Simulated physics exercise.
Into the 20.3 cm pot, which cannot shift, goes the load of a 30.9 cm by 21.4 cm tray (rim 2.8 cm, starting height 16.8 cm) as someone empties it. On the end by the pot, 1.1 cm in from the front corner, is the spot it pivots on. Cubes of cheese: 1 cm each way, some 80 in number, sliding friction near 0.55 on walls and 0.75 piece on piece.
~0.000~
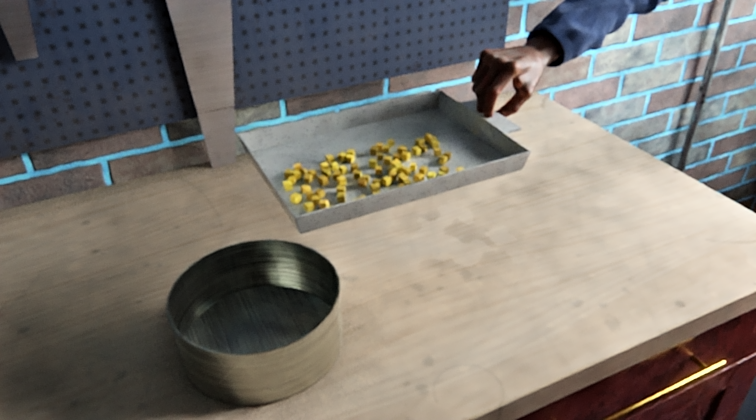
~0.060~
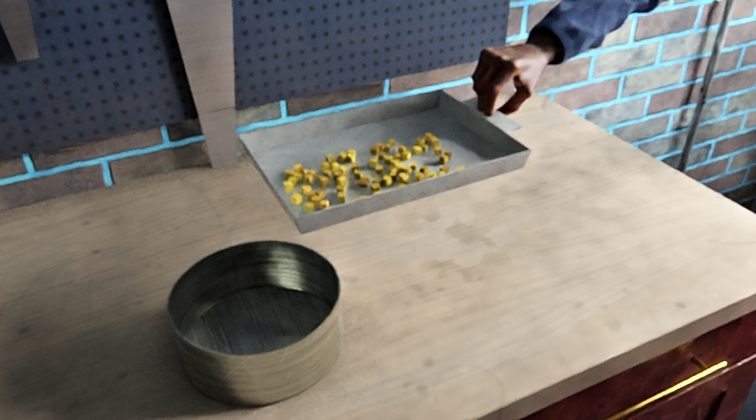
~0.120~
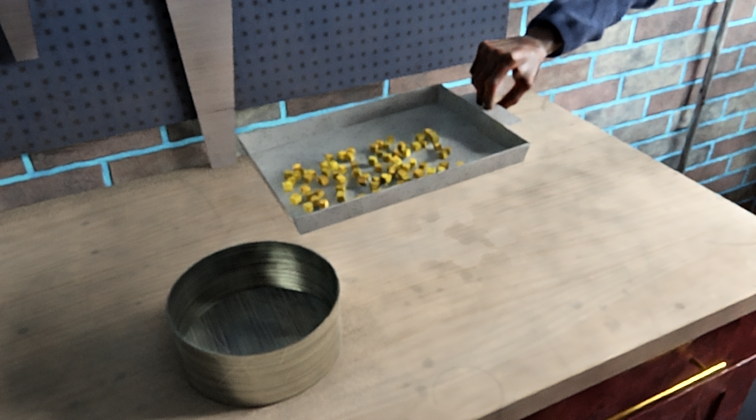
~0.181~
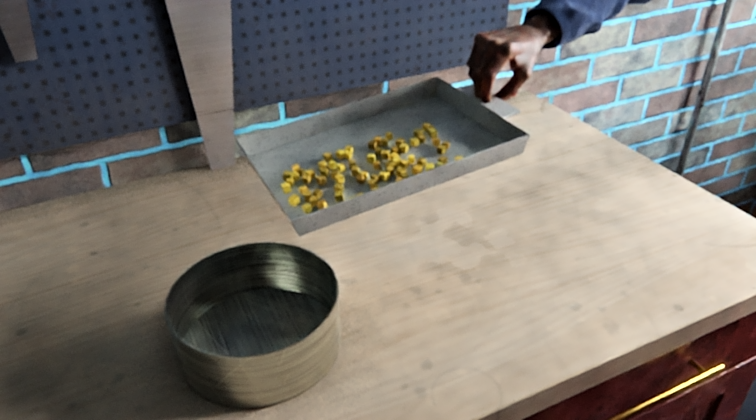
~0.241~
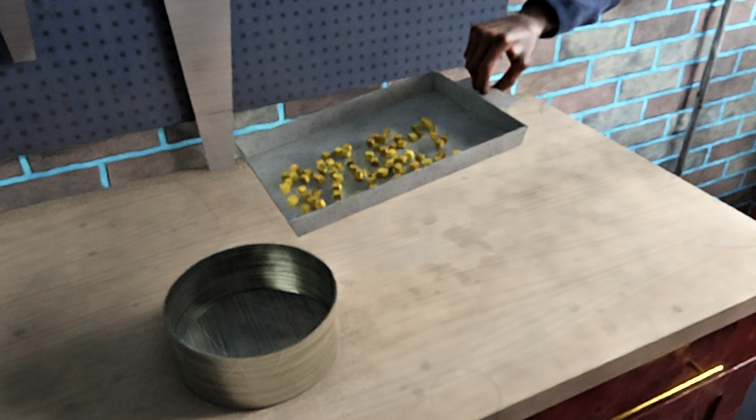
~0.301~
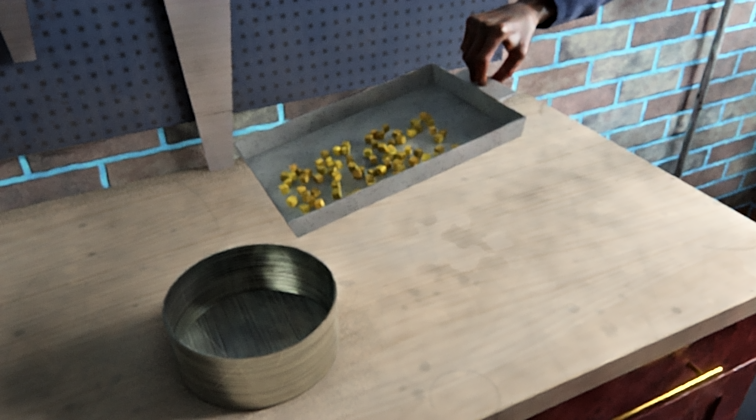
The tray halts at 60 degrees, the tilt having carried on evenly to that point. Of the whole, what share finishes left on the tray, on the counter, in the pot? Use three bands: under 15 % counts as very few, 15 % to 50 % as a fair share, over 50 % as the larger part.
Left on the tray: The larger part; counter: Very few; pot: Very few.
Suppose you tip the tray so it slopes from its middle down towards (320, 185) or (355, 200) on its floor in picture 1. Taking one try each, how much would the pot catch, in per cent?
I'd put it at about 10 per cent for the first tilt and about 10 per cent for the second.
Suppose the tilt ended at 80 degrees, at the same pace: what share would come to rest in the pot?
Around 10 %, I reckon.
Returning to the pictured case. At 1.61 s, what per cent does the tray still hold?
Close to 85 in a hundred parts of the load.
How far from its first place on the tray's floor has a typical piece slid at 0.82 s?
Displacement on the tray: About 1 cm.
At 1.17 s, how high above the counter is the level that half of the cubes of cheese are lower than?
The halfway mark sits at about 18 cm.
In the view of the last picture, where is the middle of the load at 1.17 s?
At that moment the load's centre is around (277, 190).
After 0.82 s, tilt 34 degrees; the tray holds 100 %, the pot 0 %.
After 1.17 s, tilt 50 degrees; the tray holds 95 %, the pot 0 %.
After 1.61 s, tilt 60 degrees; the tray holds 85 %, the pot 10 %.
In the end, at 2.6 s, tray 85 %, counter 5 %, pot 10 %.
